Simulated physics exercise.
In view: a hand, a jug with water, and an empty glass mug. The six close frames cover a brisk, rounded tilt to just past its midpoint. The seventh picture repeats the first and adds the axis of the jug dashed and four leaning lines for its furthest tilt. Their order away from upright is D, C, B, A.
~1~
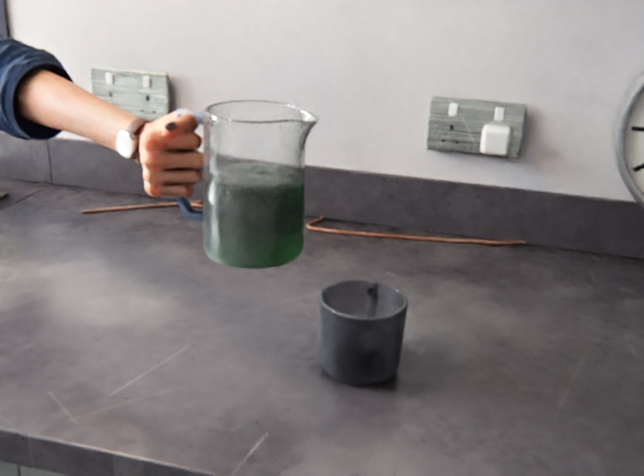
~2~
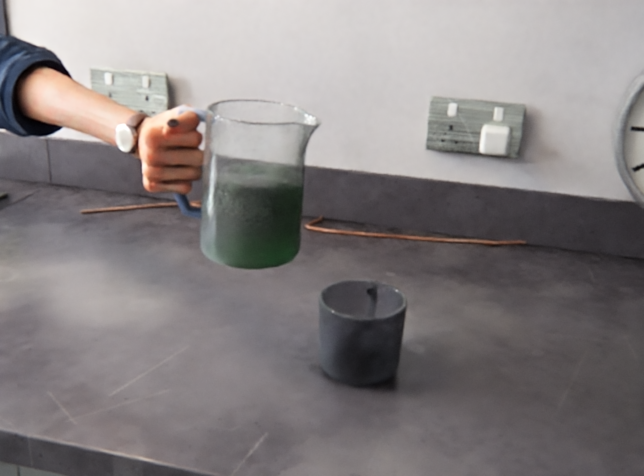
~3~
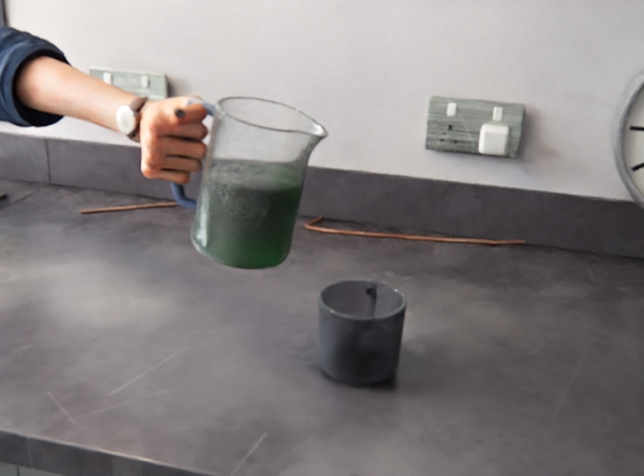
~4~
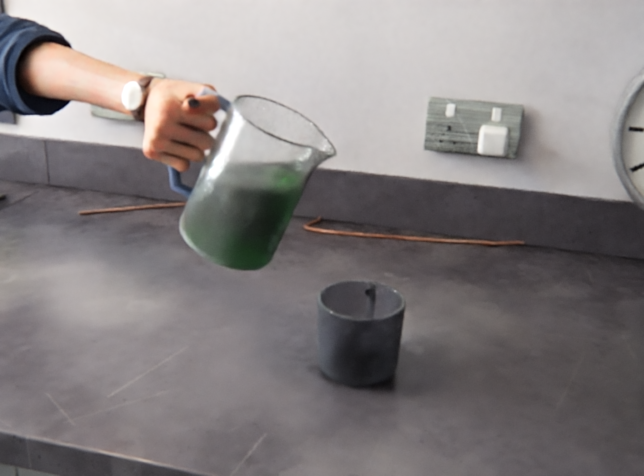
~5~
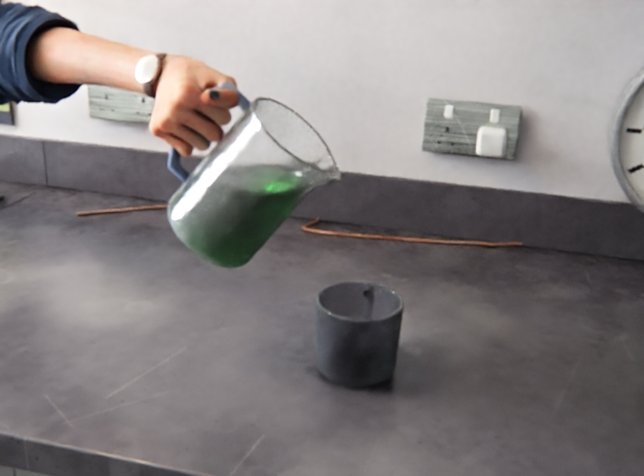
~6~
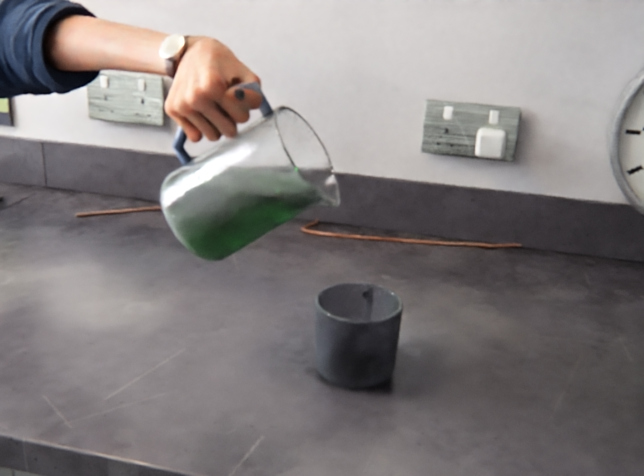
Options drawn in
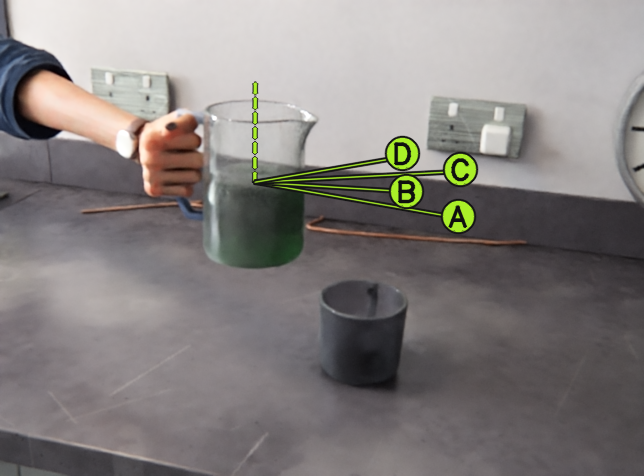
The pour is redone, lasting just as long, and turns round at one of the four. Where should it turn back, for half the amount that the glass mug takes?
D works best here.
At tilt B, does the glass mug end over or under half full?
Over half.
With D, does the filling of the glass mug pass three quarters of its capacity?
No.
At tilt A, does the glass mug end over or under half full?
Over half.
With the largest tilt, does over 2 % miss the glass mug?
Yes.
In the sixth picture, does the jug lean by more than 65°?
No, it does not.
In lime, A at (441, 215); B at (389, 190); C at (443, 172); D at (386, 159).
Choosing A, the glass mug ends with about 81 % of what it can hold; 24 % of the water is spilt.
Choosing B, the glass mug ends with about 73 % of what it can hold; 17 % of the water is spilt.
Choosing C, the glass mug ends with about 68 % of what it can hold; 6 % of the water is spilt.
Choosing D, the glass mug ends with about 52 % of what it can hold.
